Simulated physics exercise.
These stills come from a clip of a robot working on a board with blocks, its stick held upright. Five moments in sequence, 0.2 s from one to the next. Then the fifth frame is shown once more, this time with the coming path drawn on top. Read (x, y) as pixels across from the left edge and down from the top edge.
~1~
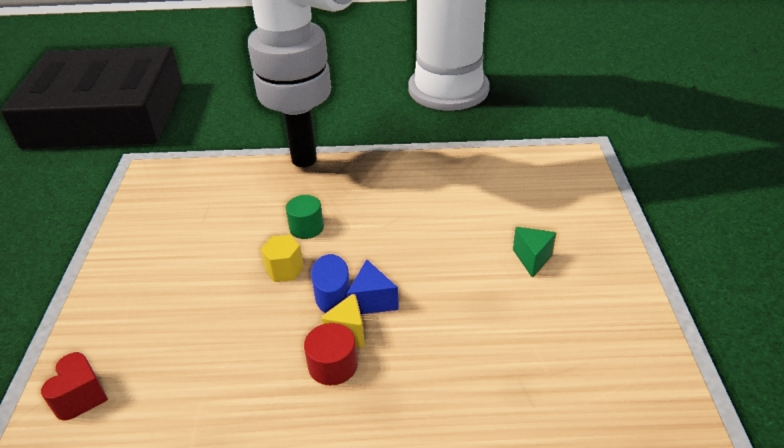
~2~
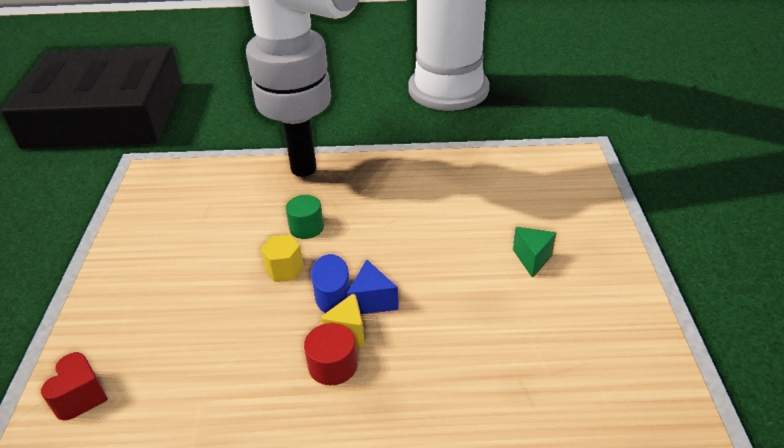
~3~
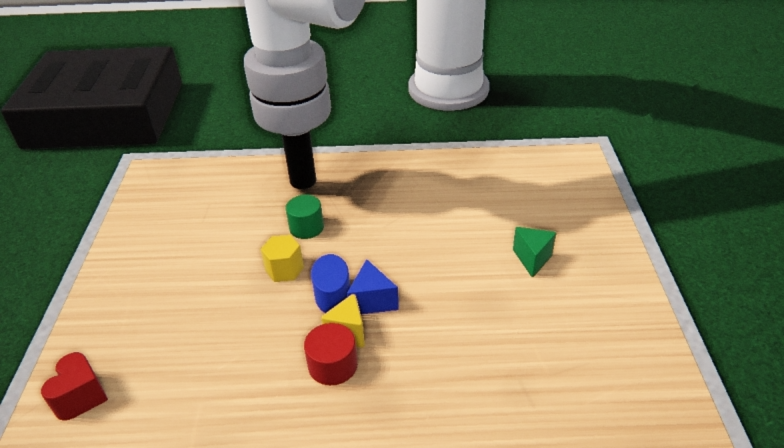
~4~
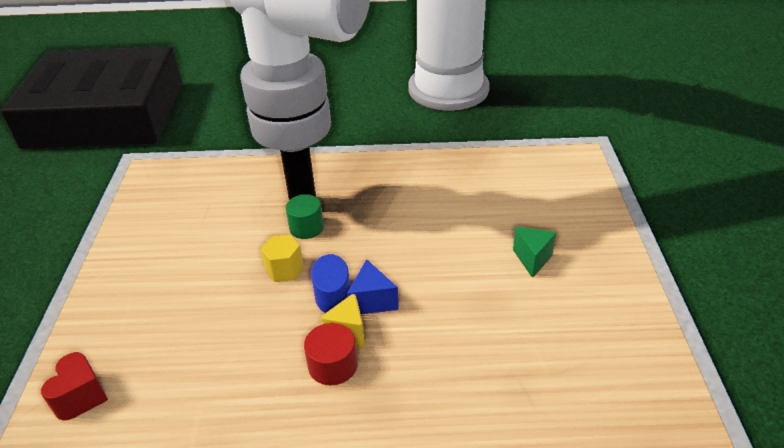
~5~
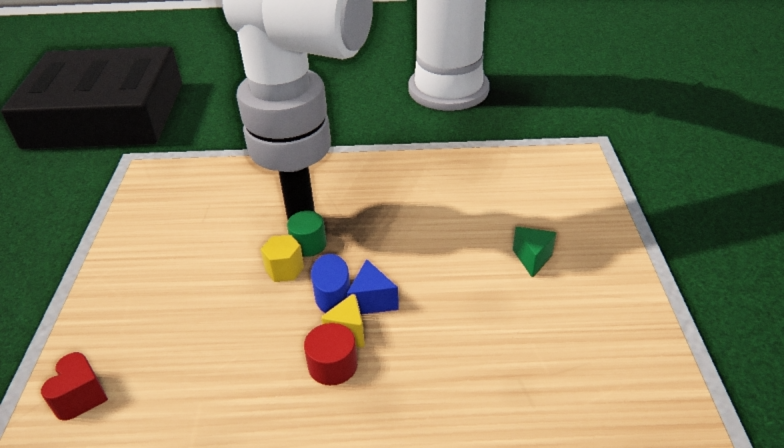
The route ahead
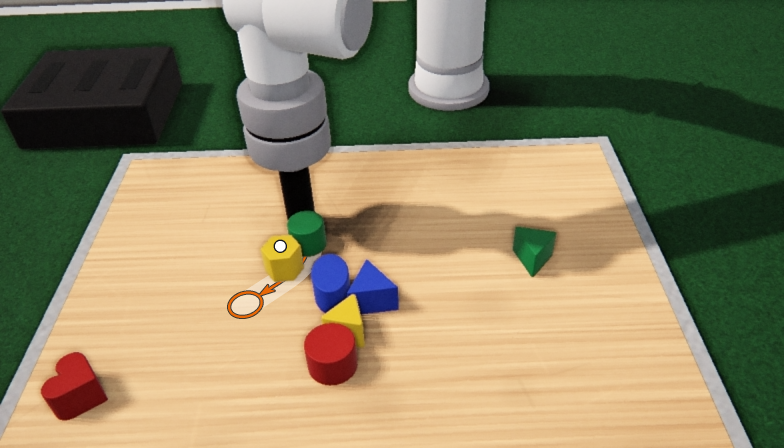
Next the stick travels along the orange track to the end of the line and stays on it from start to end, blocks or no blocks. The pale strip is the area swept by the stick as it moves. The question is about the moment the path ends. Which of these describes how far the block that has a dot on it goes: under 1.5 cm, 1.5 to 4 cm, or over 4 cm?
If I had to pick, the block that has a dot on it travels beyond 4 cm here.
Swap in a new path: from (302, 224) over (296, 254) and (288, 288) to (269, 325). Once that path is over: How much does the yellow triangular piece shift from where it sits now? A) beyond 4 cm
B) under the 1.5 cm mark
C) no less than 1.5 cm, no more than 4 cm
I choose B.
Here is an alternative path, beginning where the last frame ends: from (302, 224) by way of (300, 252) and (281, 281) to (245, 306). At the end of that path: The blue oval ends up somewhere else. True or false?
That statement is accurate.
The line goes from (302, 224) via (307, 252) and (283, 280), ending at (245, 304); the dot is on the yellow hexagonal block.
What follows on the original path. One third of the way, stick at (306, 247); yellow hexagonal block at (277, 251); green round block at (317, 250); blue oval at (334, 278).
Two thirds of the way, stick at (281, 275); yellow hexagonal block at (245, 273), turned 40° clockwise; green round block at (316, 263); blue oval at (341, 285), turned 25° clockwise; blue triangular piece at (377, 281), turned 15° anticlockwise.
At the end, stick at (244, 299); yellow hexagonal block at (204, 288), turned 80° clockwise; green round block at (316, 263); blue oval at (341, 285), turned 25° clockwise; blue triangular piece at (377, 281), turned 15° anticlockwise.
